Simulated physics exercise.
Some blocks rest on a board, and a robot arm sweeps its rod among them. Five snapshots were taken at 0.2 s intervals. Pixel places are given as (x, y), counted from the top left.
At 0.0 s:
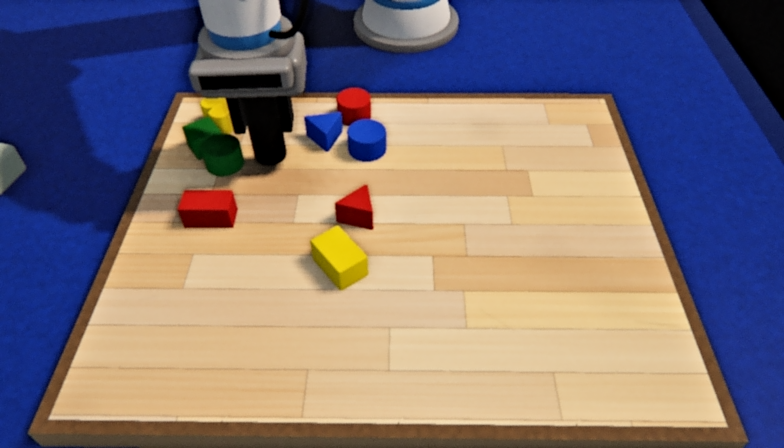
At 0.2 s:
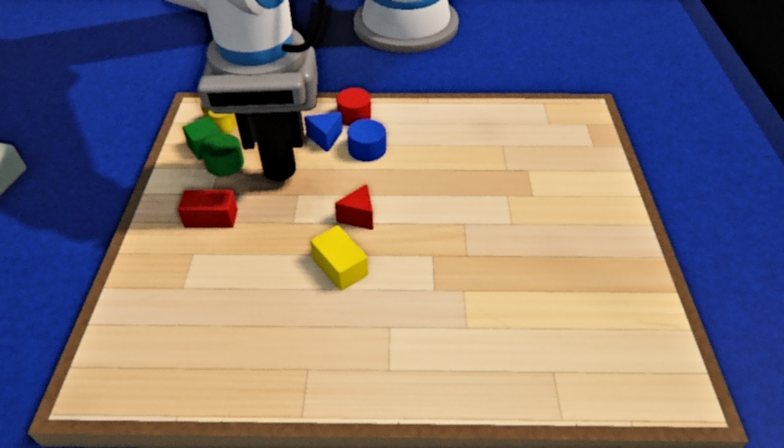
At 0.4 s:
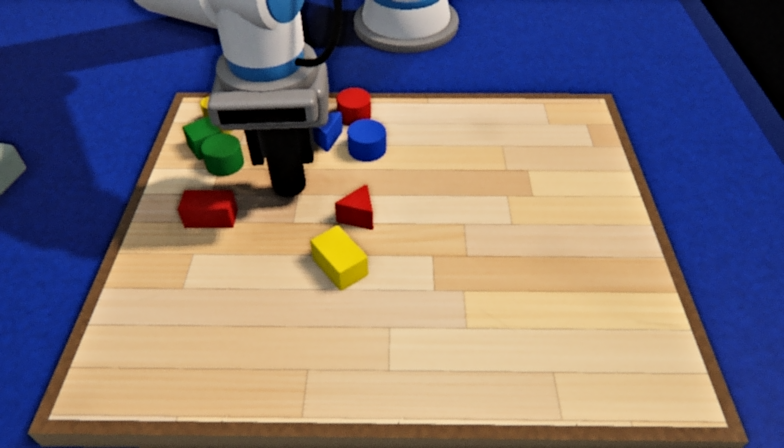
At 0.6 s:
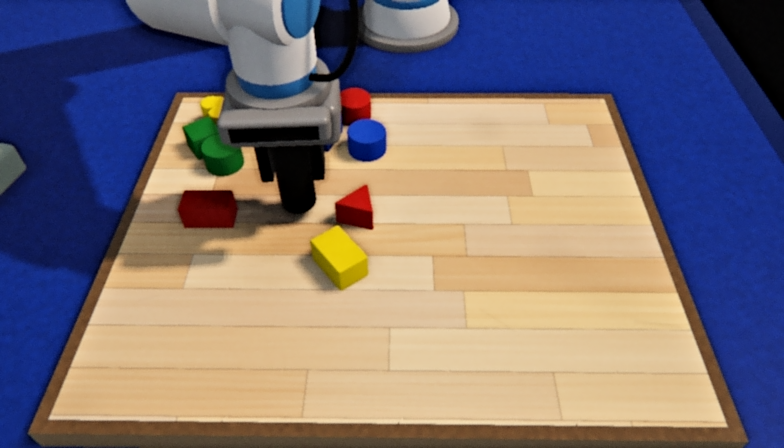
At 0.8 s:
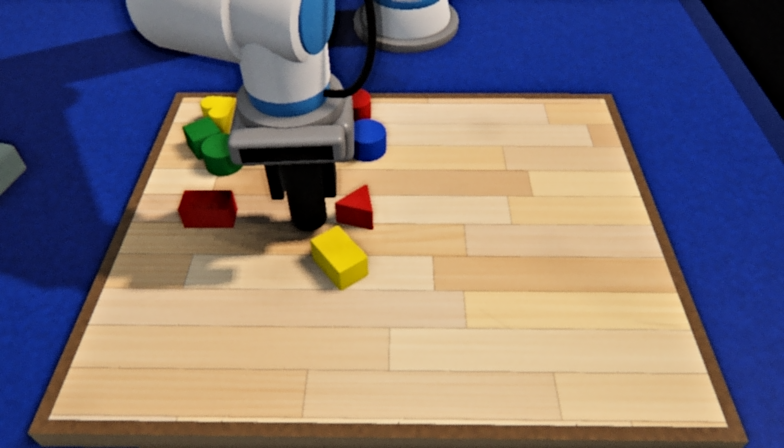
Robot arm moving its black rod down and slightly right across a wooden board, between red and yellow blocks lying still.
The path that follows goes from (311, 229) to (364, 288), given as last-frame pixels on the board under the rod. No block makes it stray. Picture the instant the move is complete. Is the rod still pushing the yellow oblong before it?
It seems so.
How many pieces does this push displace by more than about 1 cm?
The count will be 1.
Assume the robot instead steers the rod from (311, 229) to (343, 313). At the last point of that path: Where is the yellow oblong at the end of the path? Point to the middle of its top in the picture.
It will likely be found at (391, 299).
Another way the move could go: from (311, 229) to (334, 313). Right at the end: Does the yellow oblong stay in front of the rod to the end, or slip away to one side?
By the time the path ends, the yellow oblong has slid off to the side or behind.
What follows on the original path. Halfway along, rod (336, 250); yellow oblong (356, 272).
At the end, rod (364, 280); yellow oblong (382, 307), turned 15° clockwise; red triangular piece unmoved.
